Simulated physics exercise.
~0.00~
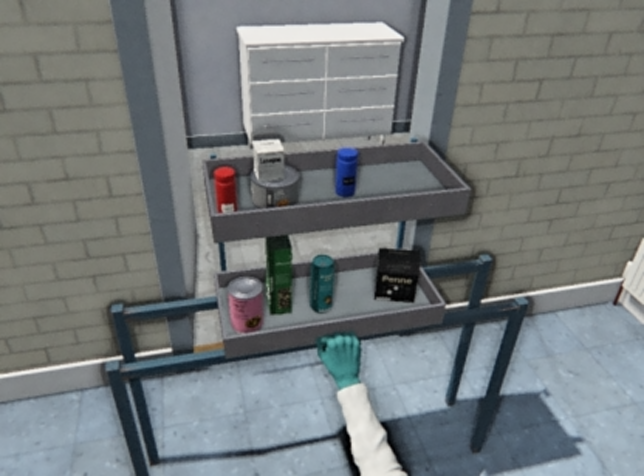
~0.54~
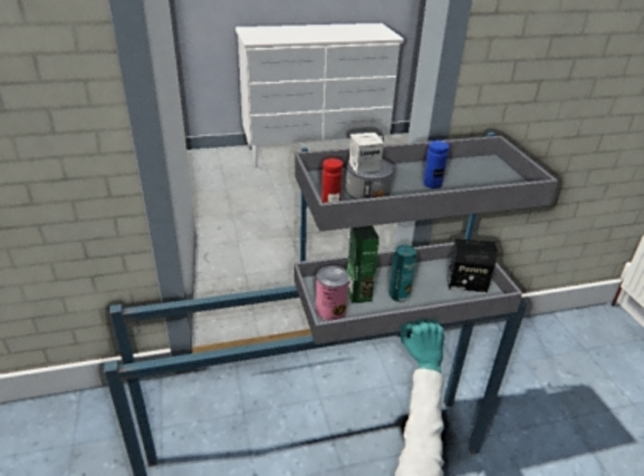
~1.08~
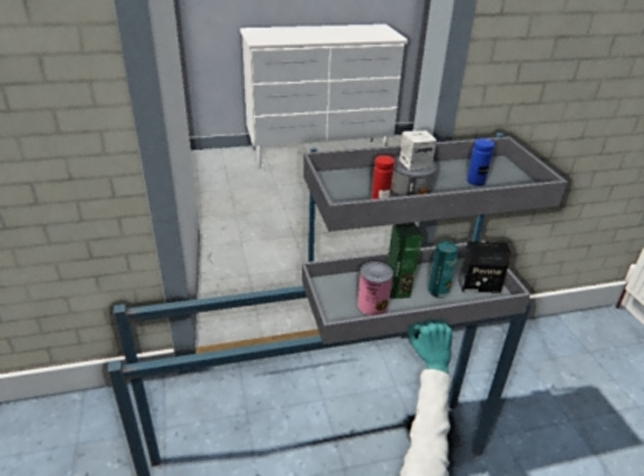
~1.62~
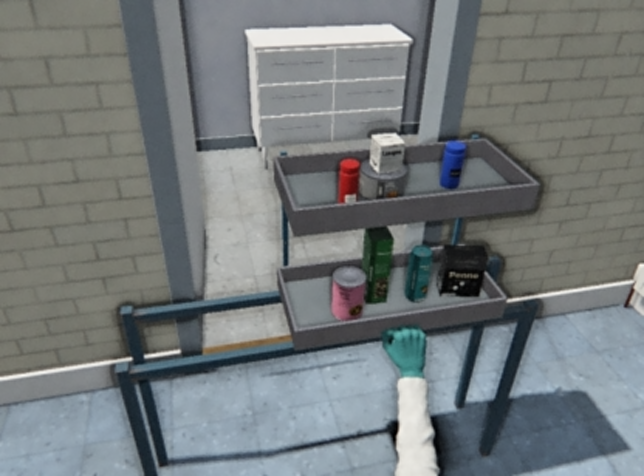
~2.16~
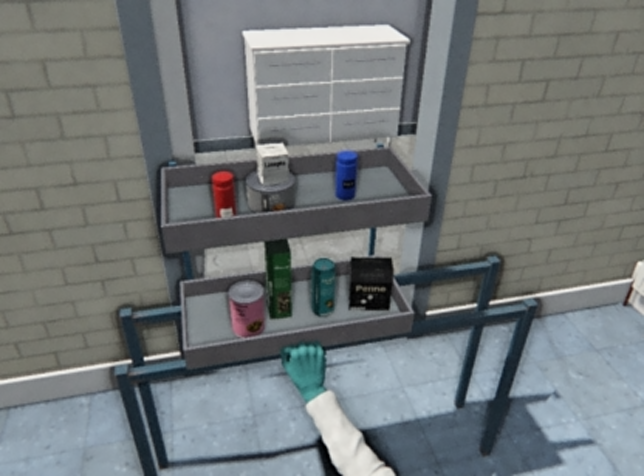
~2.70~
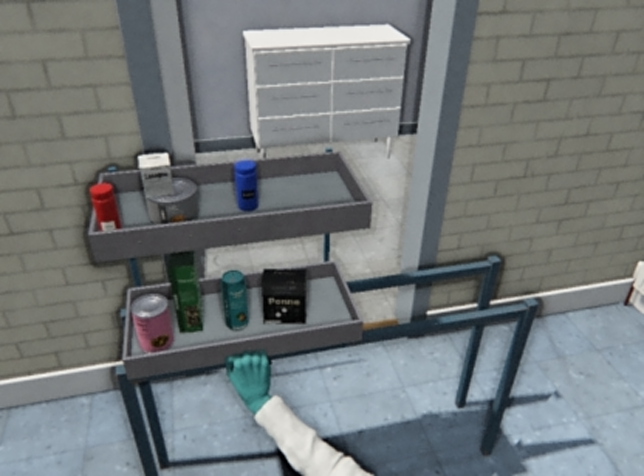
In a brick-walled room with a doorway, a gloved hand moved a two-level rack of tins, bottles and cartons to the right, then back across to the left, where it ended with everything still upright on its trays.
